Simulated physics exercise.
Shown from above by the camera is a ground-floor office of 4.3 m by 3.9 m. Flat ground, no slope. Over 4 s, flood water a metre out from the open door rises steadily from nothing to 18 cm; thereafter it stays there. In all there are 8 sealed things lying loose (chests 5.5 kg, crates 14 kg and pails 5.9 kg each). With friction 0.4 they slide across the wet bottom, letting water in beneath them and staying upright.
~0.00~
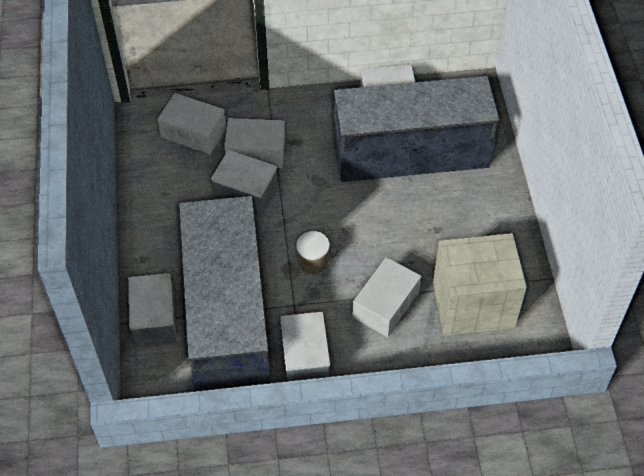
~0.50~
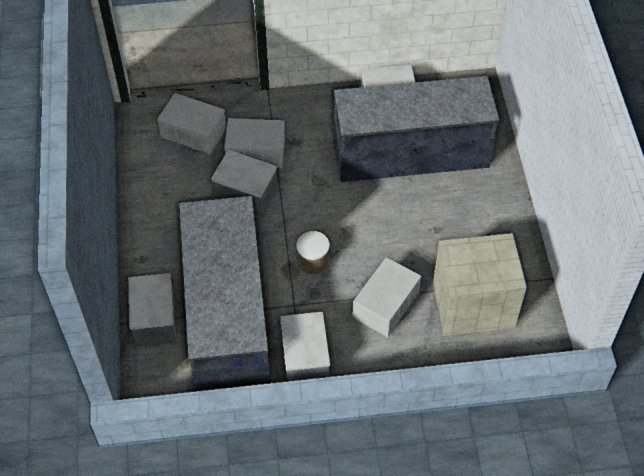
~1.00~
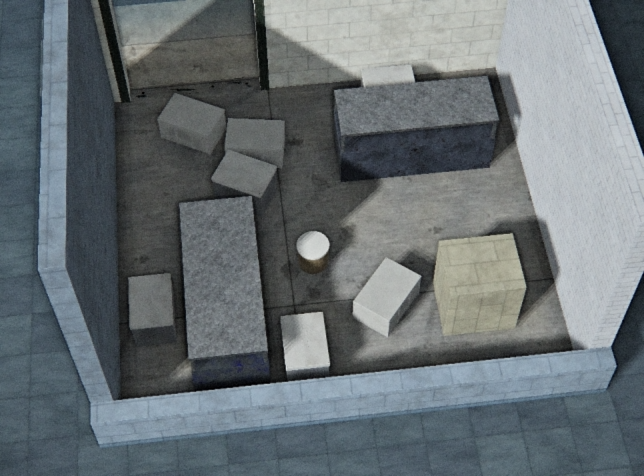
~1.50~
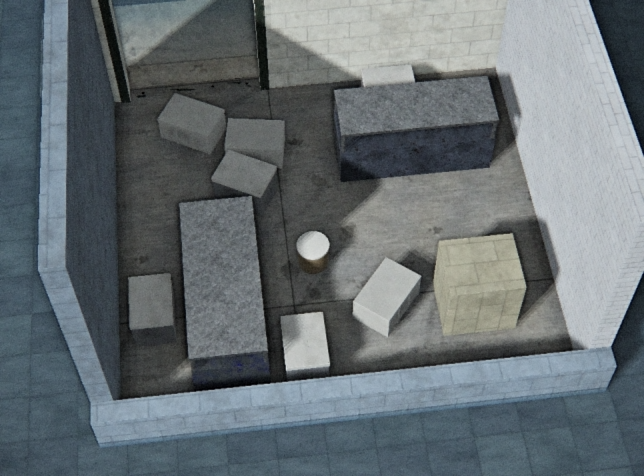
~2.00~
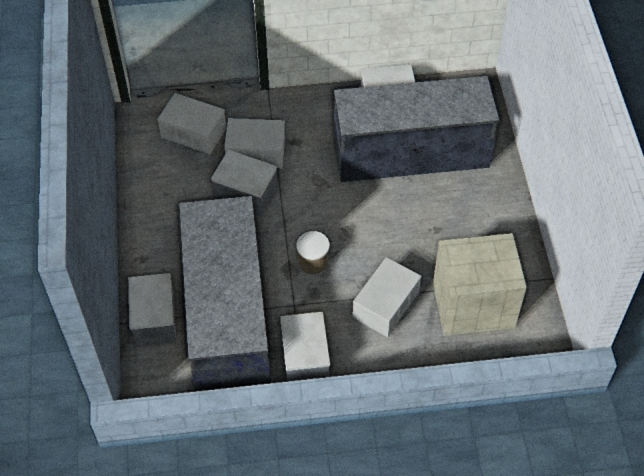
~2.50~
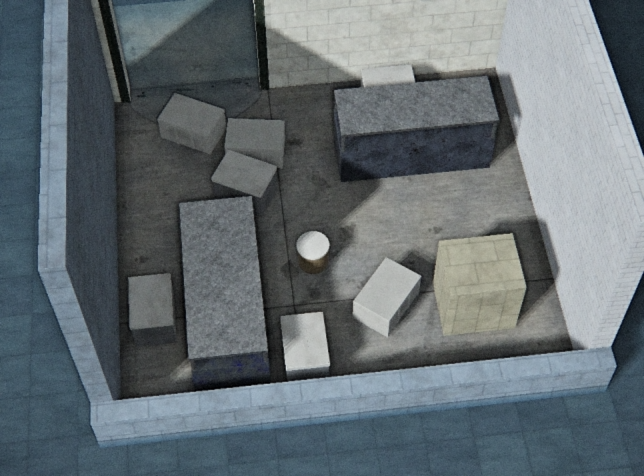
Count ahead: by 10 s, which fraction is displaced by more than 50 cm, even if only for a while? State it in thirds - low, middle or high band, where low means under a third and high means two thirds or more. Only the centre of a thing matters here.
High band.
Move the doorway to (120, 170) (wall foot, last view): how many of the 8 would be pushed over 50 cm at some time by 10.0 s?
You'd get 4 in that case.
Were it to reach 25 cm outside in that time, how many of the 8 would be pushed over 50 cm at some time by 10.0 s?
With that change, 6 of them.
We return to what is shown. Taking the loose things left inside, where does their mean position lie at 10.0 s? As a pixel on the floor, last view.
I'd say about (335, 298) in the last view.
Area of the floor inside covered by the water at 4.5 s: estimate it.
Roughly 4.0 m2.
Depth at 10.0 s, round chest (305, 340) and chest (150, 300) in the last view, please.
Depth approx. 9 cm / 16 cm.
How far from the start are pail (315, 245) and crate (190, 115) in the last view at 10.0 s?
The first is 80 cm from its start, the second 250 cm.
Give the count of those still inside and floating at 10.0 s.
Total: 6.
After 3.5 s 0 of 8 are over 50 cm from their spots; 0 afloat.
After 4.5 s 1 of 8 are over 50 cm from their spots; 0 afloat.
After 7.0 s 5 of 8 are over 50 cm from their spots; 2 afloat.
After 10.0 s 6 of 8 are over 50 cm from their spots, and 6 have been at some point; 6 afloat.
